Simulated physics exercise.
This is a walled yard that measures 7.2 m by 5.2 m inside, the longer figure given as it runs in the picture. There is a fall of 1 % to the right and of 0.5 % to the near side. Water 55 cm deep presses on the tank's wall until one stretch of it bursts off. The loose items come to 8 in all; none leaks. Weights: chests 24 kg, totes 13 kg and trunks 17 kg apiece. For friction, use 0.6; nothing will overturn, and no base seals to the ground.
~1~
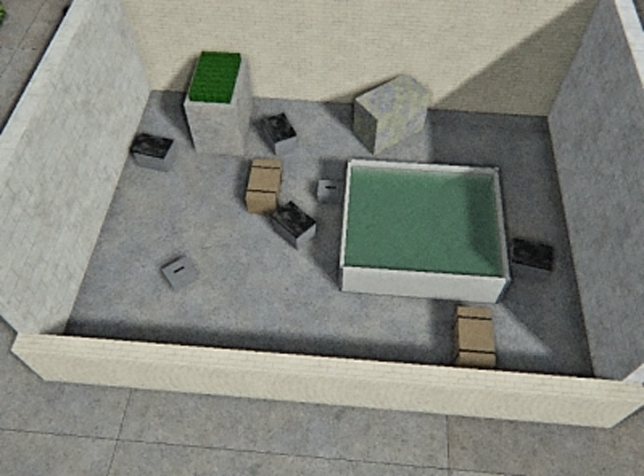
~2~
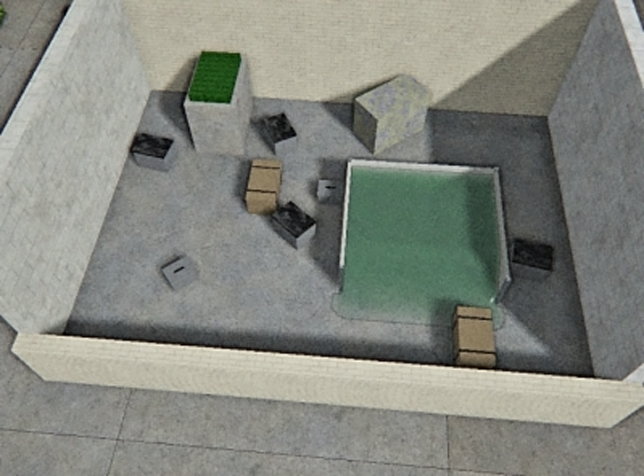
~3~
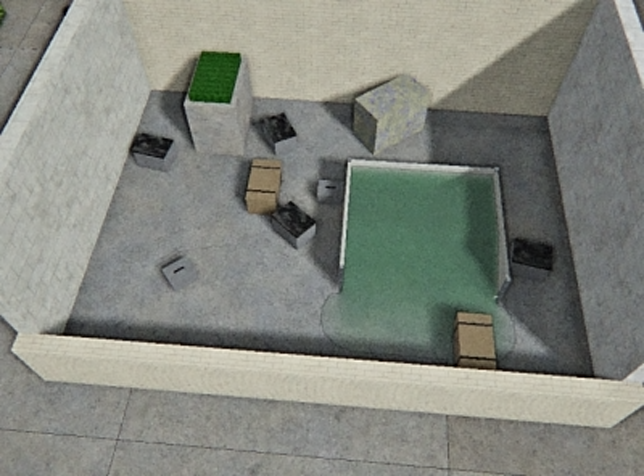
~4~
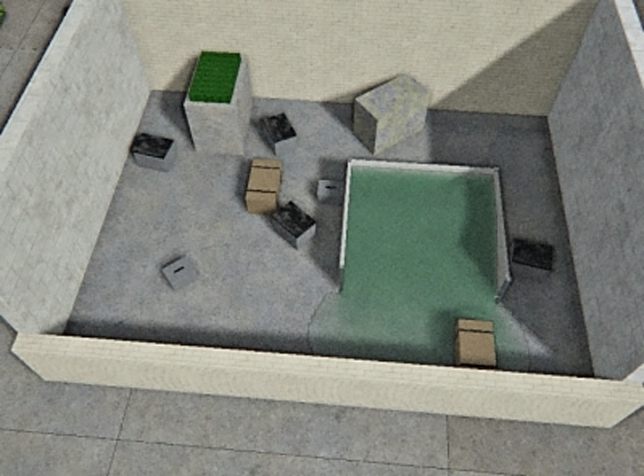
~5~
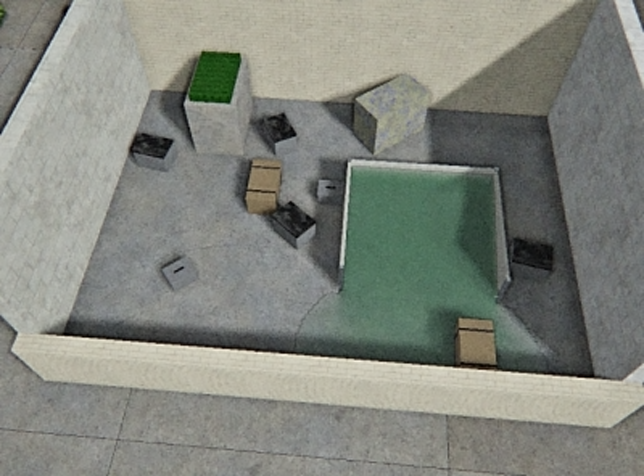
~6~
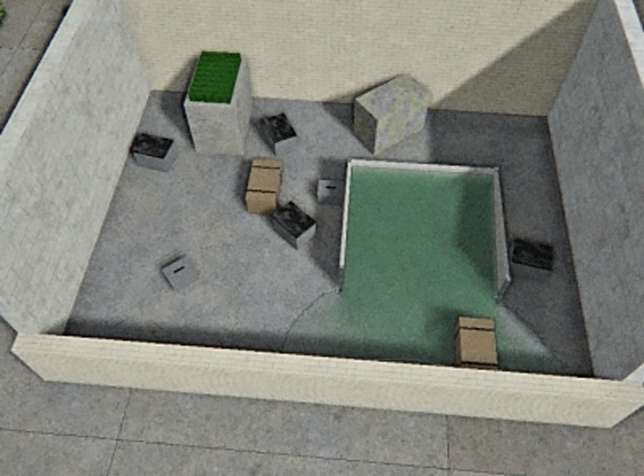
Green water in a low white-walled tank at the right of a pale-walled yard, seen from high above by a still camera, spreads out across the grey floor once the tank's near side is gone. Around it sit a grass-topped block, a tilted stone block, dark-topped grey boxes and two tan boxes. The water fans toward the near wall and surrounds the nearer tan box, which shifts slightly, while the others stay put.
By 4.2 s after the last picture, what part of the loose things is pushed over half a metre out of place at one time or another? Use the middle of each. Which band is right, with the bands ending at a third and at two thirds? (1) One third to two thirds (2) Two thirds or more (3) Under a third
Option 1: One third to two thirds.
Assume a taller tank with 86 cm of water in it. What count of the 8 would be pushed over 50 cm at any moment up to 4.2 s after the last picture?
Then the count would be 4.
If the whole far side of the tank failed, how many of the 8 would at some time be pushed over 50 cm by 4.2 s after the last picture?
3.
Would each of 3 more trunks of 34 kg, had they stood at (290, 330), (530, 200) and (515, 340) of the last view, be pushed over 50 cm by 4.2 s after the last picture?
Going through them in turn, I'd say beyond, beyond and beyond.
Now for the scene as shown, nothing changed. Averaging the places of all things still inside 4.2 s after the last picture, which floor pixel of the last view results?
Near (313, 176).
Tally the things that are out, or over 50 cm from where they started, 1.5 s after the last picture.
The number by then is 1.
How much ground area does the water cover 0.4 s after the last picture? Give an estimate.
Wet area: Approx. 9.0 m2.
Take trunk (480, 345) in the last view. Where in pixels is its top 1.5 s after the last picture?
Look for it near (587, 317).
Then, 0.4 s after the last picture 0 of 8 are over 50 cm from their spots; 1 afloat.
Then, 1.5 s after the last picture 1 of 8 are over 50 cm from their spots; 1 afloat.
Then, 2.8 s after the last picture 3 of 8 are over 50 cm from their spots; 0 afloat.
Then, 4.2 s after the last picture 3 of 8 are over 50 cm from their spots, and 3 have been at some point; 1 afloat.
